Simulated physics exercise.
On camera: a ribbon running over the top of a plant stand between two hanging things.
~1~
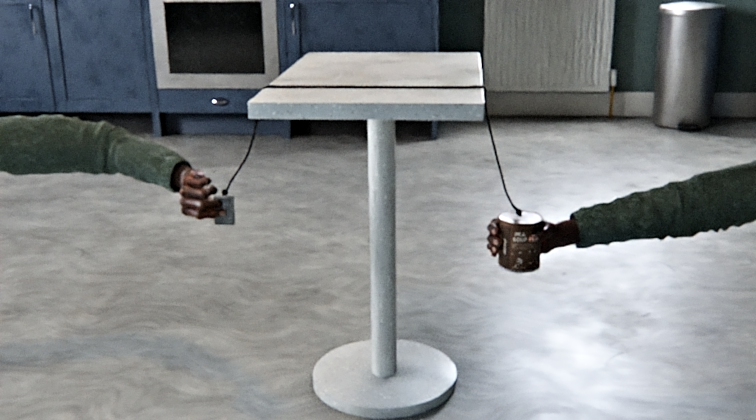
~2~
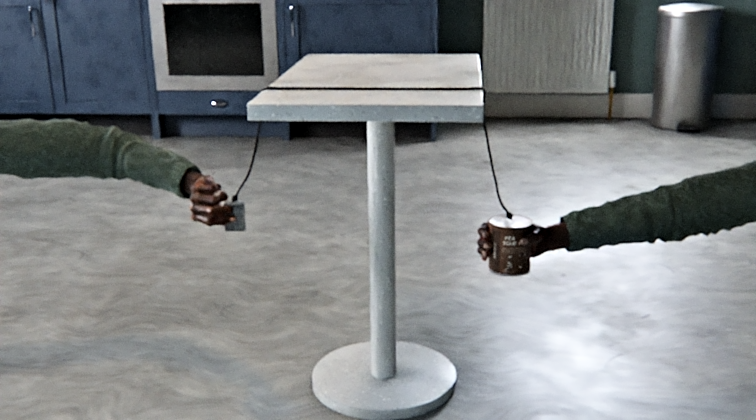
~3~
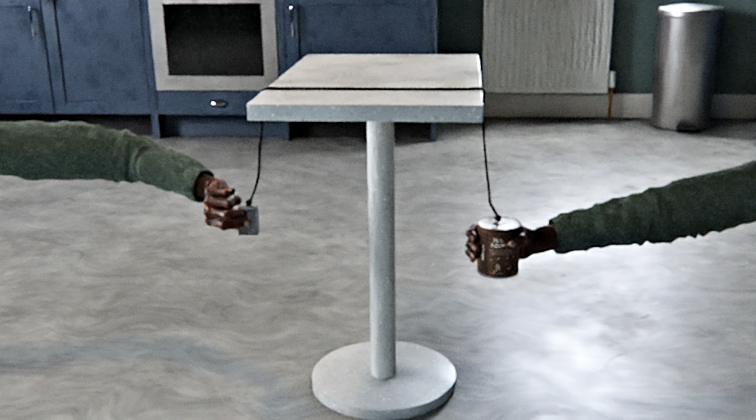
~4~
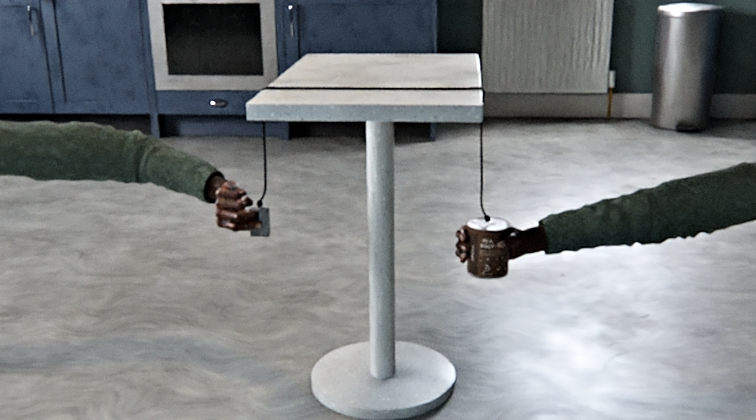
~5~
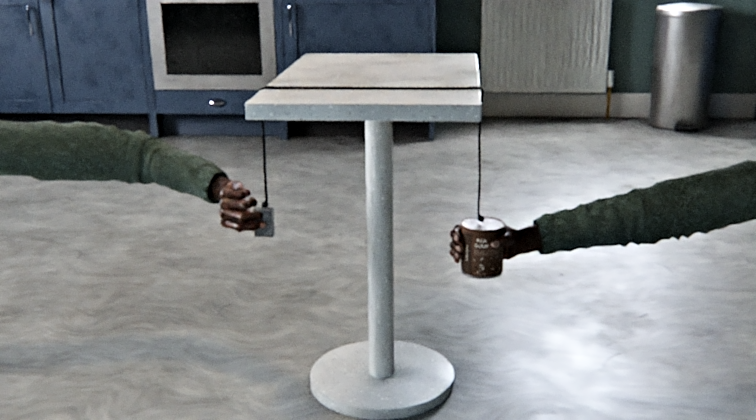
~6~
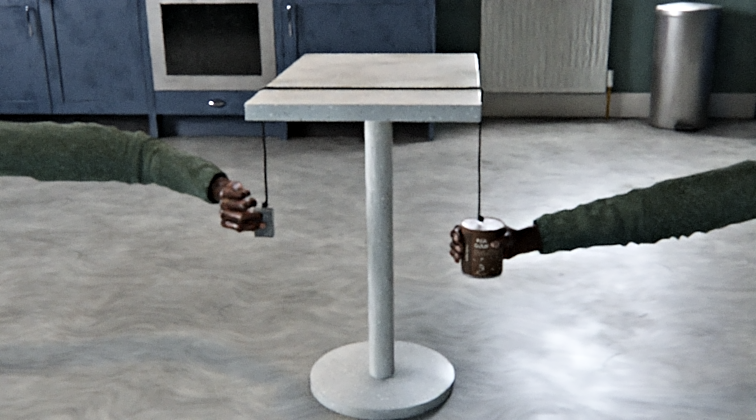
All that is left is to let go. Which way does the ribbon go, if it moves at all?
In the end the ribbon runs down on the right.
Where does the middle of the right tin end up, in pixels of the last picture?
At about (460, 404).
Then, 0.54 s after the last picture, left matchbox pulled up onto the top; right tin down on the floor near (463, 402).
Then, 0.90 s after the last picture, left matchbox down on the floor near (544, 404); right tin down on the floor near (460, 404).
At rest, left matchbox down on the floor; right tin down on the floor near (460, 404). The ribbon is pulled to the right.
